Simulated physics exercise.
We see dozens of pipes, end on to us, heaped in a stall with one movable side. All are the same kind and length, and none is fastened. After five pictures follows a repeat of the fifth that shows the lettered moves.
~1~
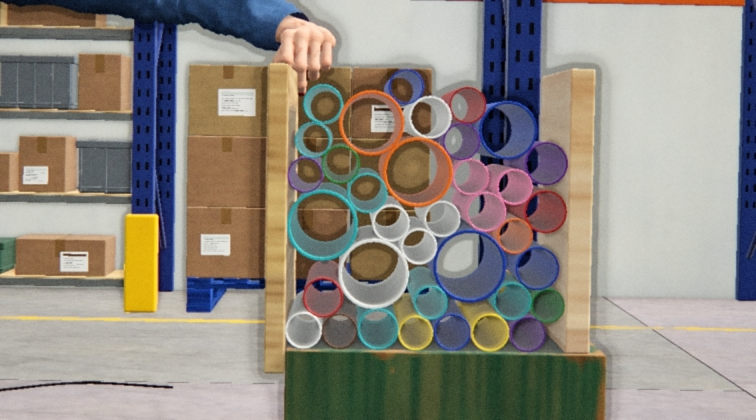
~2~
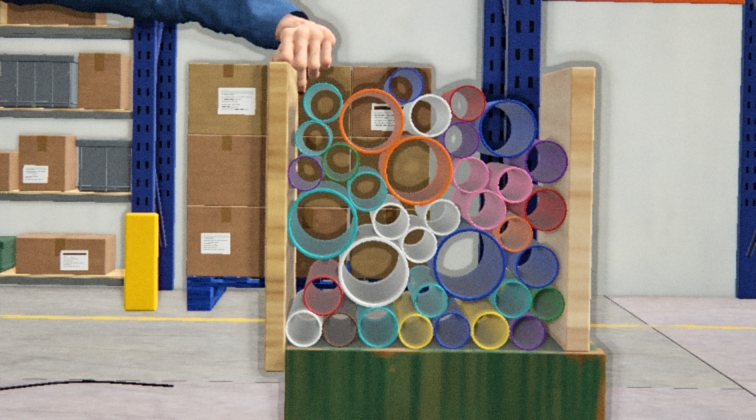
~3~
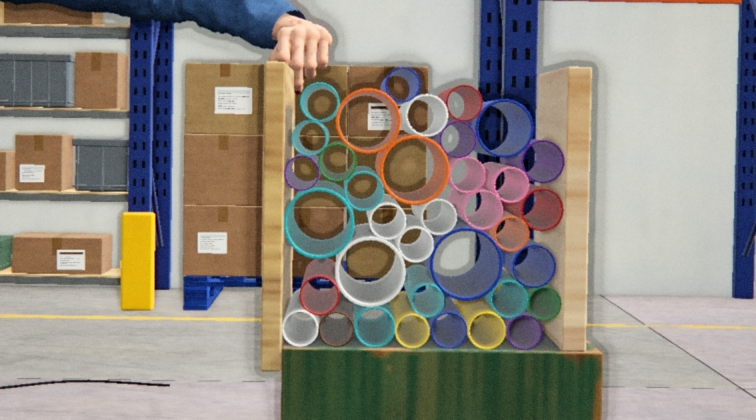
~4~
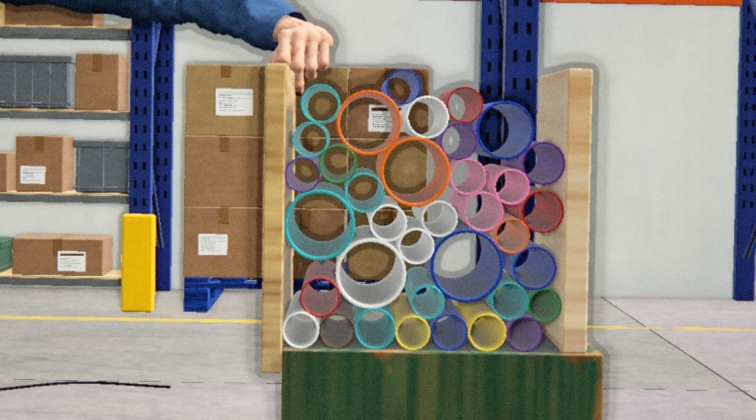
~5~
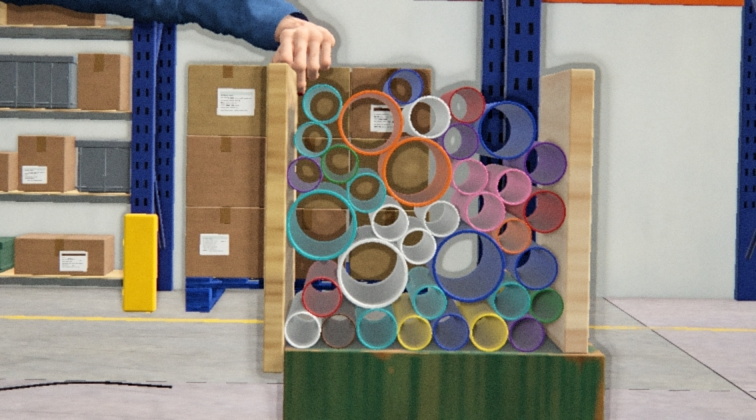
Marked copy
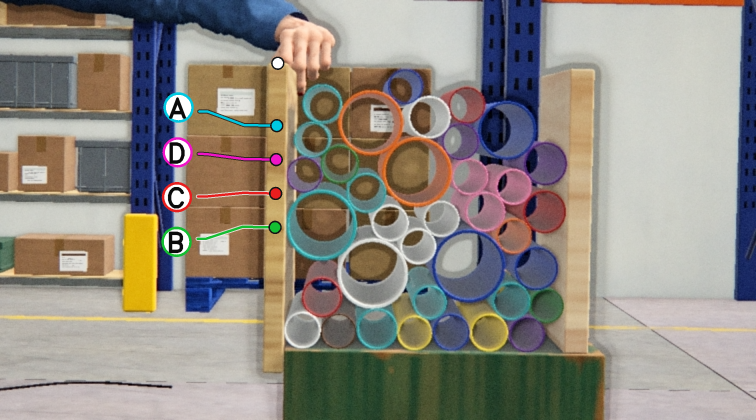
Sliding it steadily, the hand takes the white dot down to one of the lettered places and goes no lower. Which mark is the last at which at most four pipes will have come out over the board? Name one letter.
The last mark within the limit is C.
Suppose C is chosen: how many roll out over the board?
At C the number is two.
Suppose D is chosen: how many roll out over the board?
It comes to none.
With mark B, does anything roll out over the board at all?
At B: Yes.
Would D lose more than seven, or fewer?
It loses fewer than seven.
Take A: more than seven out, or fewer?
Fewer than seven.
On the marked copy, A at (277, 126); B at (275, 227); C at (276, 194); D at (276, 159); the white dot at (278, 64).
Following C. Soon after the start, top of the board (287, 124).
Later, top of the board (286, 193).
In the end, top of the board (286, 194), two out over the board.
As for the rest, A none out over the board; B five out over the board; D none out over the board.
